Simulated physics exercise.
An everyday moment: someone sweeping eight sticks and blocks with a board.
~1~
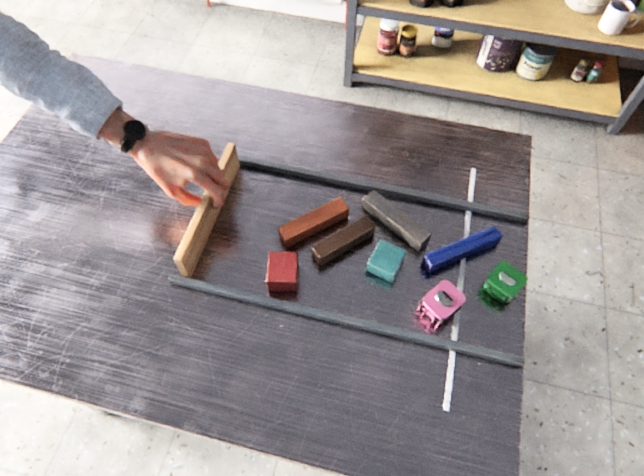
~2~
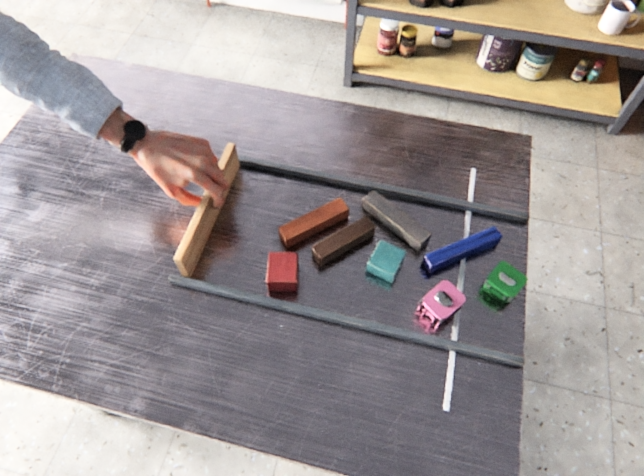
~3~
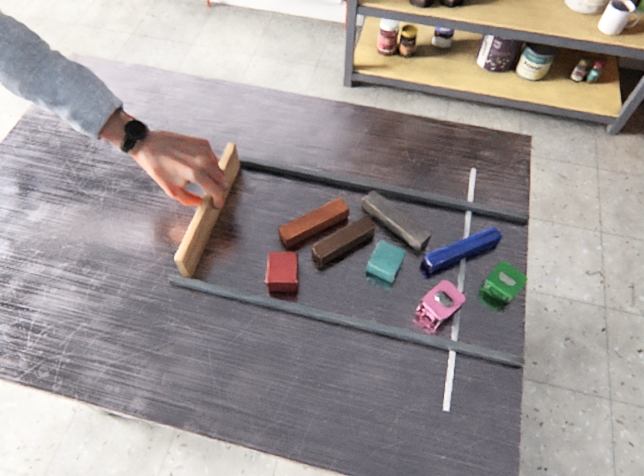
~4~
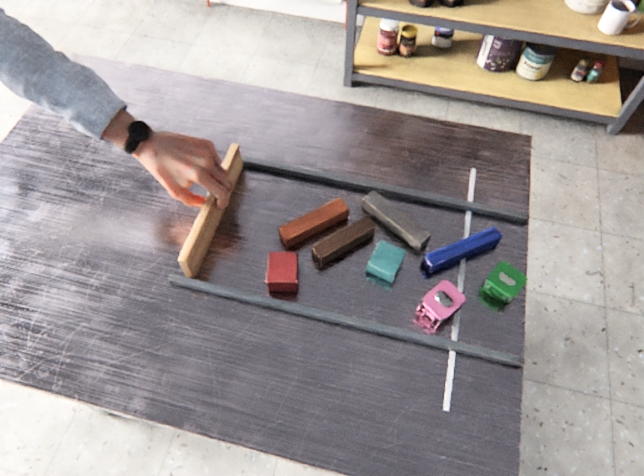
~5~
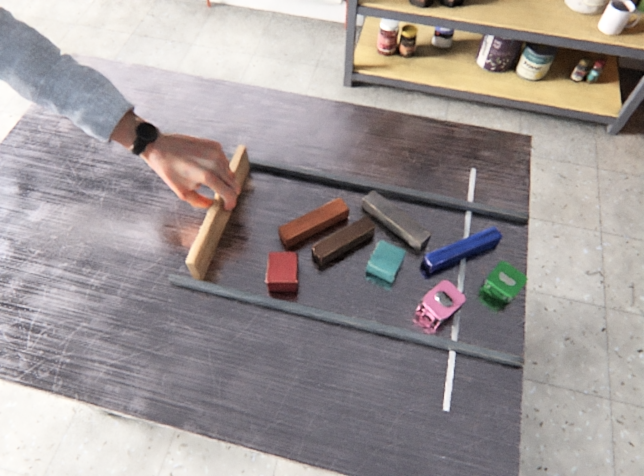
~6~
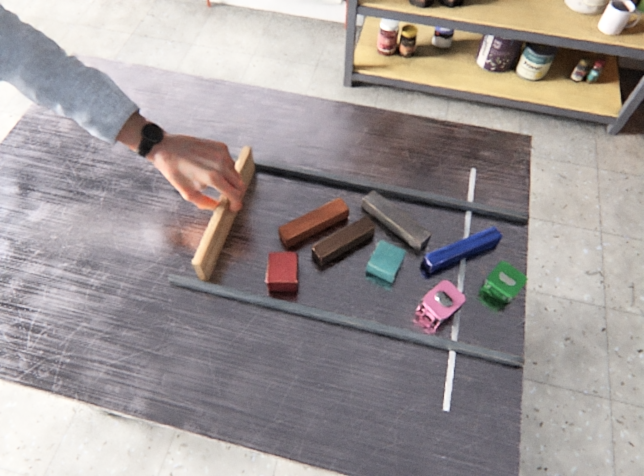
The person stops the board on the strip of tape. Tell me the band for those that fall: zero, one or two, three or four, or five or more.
Outcome: The number that fall off is one or two.
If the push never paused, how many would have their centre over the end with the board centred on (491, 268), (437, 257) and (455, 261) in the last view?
Place by place, 5, 1 and 2.
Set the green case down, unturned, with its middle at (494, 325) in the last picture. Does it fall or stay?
Then it is lost.
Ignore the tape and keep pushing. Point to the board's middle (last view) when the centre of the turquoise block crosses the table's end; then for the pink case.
Near (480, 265) and (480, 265).
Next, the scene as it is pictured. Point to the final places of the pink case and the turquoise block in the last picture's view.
Near (508, 330) and (514, 295).
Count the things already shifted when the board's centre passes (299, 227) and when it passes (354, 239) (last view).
First 2, then 5.
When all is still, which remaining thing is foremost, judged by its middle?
Foremost is the turquoise block.
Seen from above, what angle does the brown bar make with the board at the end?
About 0°.
Soon after, none off yet; green case at rest near (504, 283); blue stick at rest near (462, 249); pink case at rest near (442, 304).
At rest, the number that fall off is one or two; fallen, blue stick and green case.
